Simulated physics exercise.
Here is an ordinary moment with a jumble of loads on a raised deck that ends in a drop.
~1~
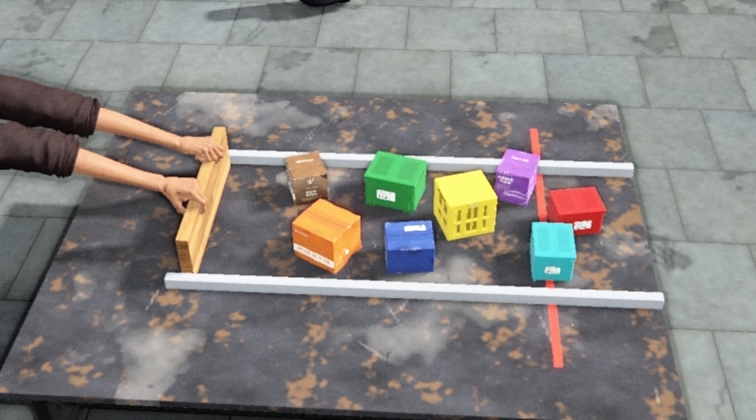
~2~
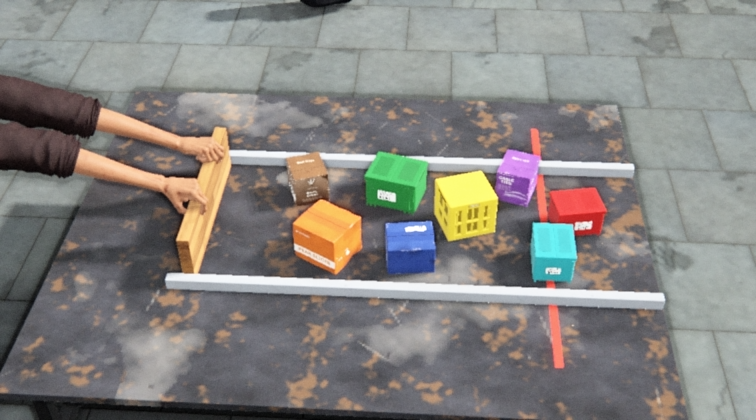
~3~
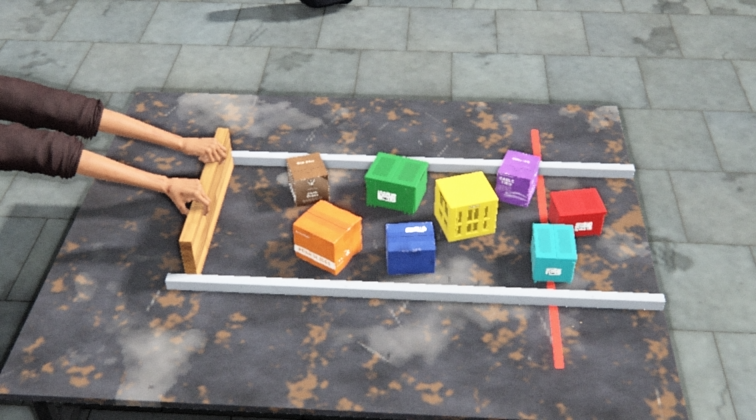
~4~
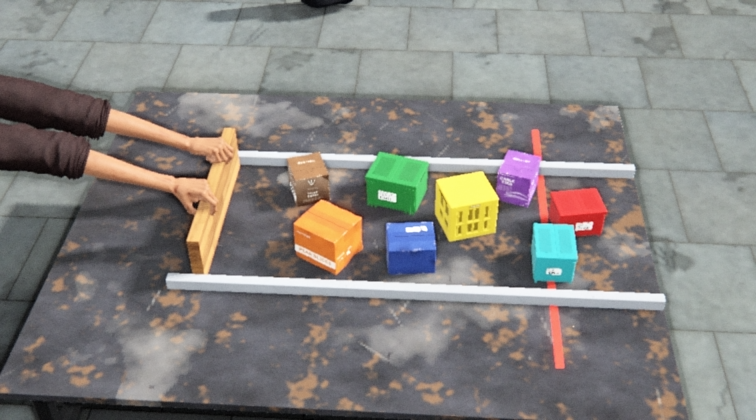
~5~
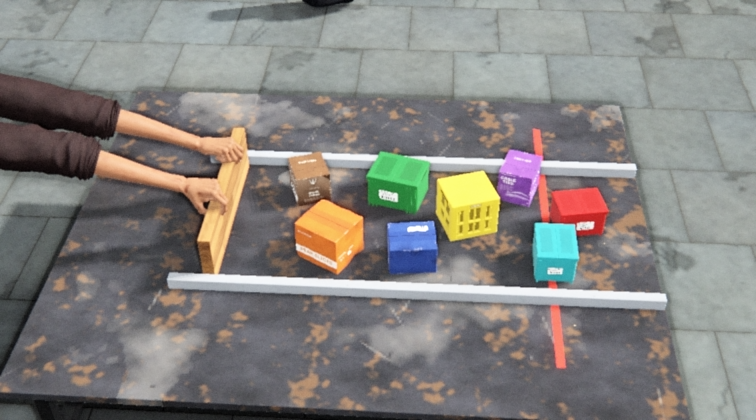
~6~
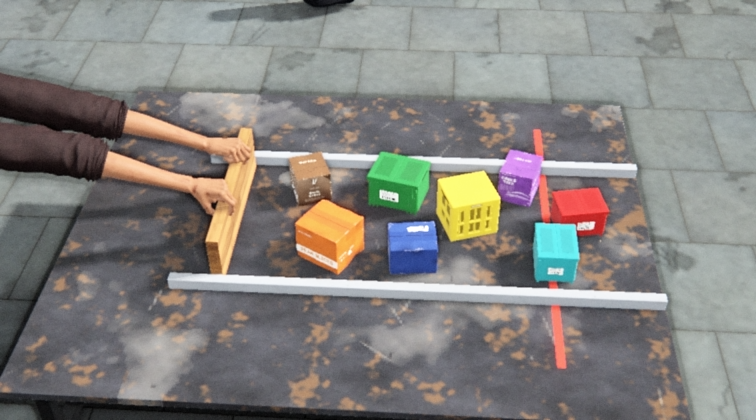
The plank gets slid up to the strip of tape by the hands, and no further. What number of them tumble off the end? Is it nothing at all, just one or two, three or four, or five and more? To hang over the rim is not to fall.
The count that fall off is at least three and at most four.
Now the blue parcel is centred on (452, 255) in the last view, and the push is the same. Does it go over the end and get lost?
Observed: The blue parcel keeps its spot.
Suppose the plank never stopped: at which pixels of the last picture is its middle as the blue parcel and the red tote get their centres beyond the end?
Near (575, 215) in the first case, near (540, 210) in the other.
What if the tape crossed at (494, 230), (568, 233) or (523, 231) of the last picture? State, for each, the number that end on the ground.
Those tries give 0, 3 and 0.
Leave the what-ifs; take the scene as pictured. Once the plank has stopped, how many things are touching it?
My count gives 2.
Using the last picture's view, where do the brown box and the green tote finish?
They come to rest around (563, 191) and (605, 177).
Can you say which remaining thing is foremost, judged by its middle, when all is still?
It's the blue parcel that ends nearest.
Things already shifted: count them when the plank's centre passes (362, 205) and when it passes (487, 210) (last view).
Counts: 4 and 8.
A little later, none off yet; red tote at rest near (578, 214); turquoise tote at rest near (555, 253); purple box at rest near (520, 178).
Next, none off yet; red tote at rest near (578, 214); turquoise tote at rest near (555, 253); purple box moving near (523, 178).
Later still, none off yet; red tote shifted a little near (600, 214); turquoise tote shifted about its own width near (609, 257); purple box shifted well along near (591, 179).
When it is over, the number that fall off is three or four; down, purple box, turquoise tote and red tote.
